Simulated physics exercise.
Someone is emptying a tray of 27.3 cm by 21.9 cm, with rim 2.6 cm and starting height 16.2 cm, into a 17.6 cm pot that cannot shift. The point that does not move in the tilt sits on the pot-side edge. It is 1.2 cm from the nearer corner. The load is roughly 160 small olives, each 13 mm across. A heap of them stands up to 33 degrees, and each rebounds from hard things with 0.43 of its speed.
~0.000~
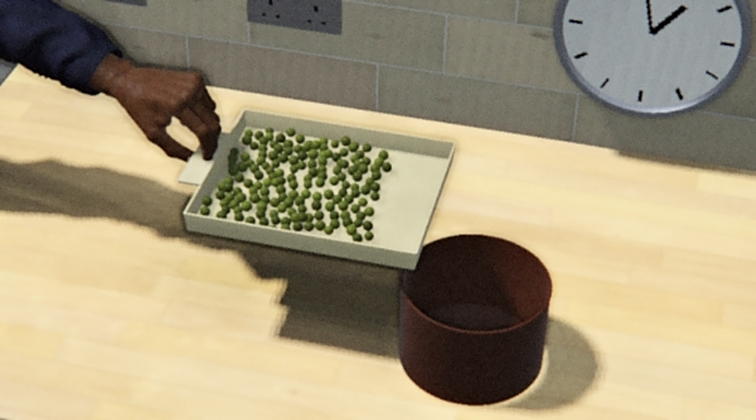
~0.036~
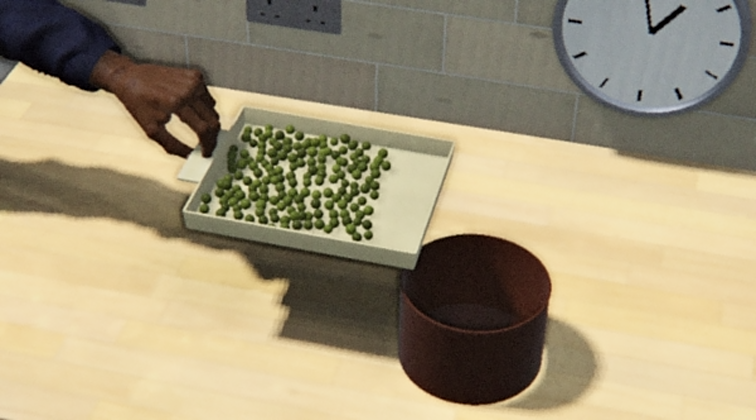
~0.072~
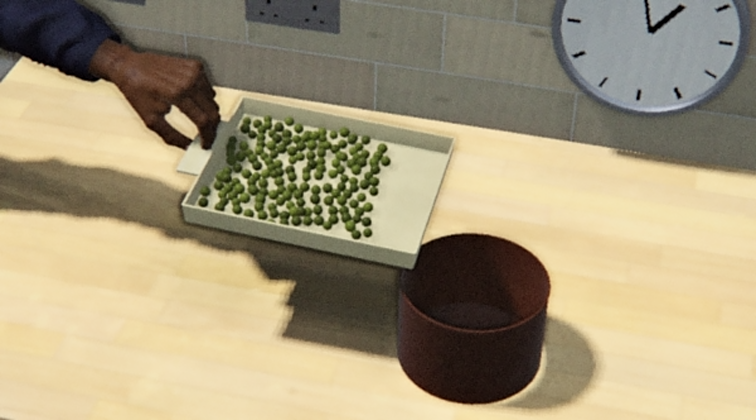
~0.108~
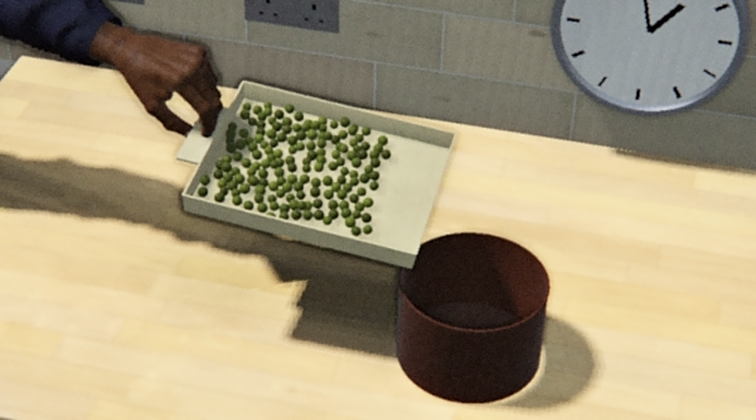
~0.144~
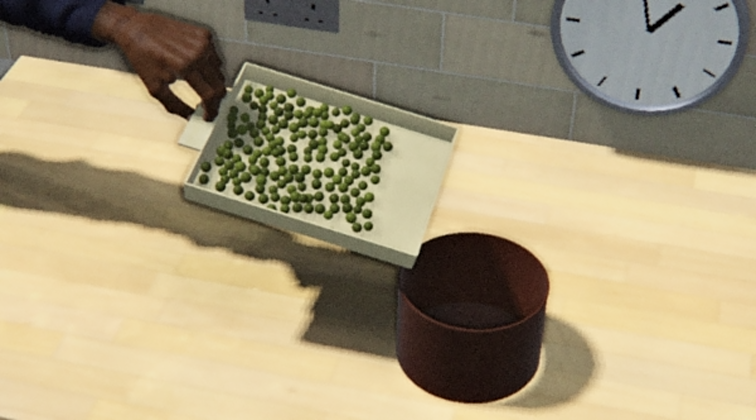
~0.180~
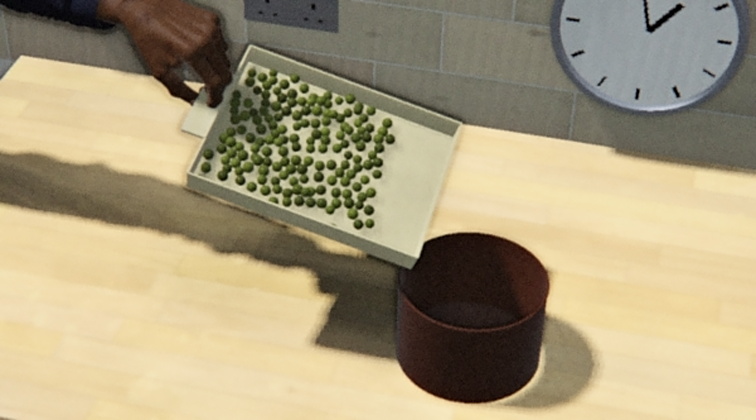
On a pale wooden worktop beside a tiled wall with a clock, a hand holds a cream tray of small green olives level beside a dark red-brown pot. The hand then lifts the tray's left end, slowly at first and then faster, slanting it down toward the pot while the olives stay scattered mostly across its left and middle.
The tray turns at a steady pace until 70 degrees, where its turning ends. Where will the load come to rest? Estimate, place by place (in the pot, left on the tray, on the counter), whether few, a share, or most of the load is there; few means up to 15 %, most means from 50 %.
My estimate: Pot: A share, left on the tray: A share, counter: A share.
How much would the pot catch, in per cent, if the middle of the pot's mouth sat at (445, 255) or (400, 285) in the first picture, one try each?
That gives roughly 0 per cent and then 15 per cent.
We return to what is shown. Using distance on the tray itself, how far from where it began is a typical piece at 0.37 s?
Roughly 2 cm.
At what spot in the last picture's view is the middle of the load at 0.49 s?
Expected load position: Near (388, 173).
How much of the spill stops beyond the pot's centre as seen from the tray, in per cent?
Roughly 70 percent of the spill.
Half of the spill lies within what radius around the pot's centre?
Some 24 cm, give or take.
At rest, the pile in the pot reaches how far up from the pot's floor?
It reaches roughly 2.5 cm.
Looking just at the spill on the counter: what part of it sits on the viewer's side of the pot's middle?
Near 100 in a hundred.
Then, at 0.37 s, tilt 46 degrees; the tray holds 100 %, the pot 0 %.
Then, at 0.49 s, tilt 64 degrees; the tray holds 100 %, the pot 0 %.
After 0.74 s, tilt 70 degrees; the tray holds 50 %, the pot 20 %.
In the end, at 1.6 s, pot 35 %, tray 40 %, counter 30 %.
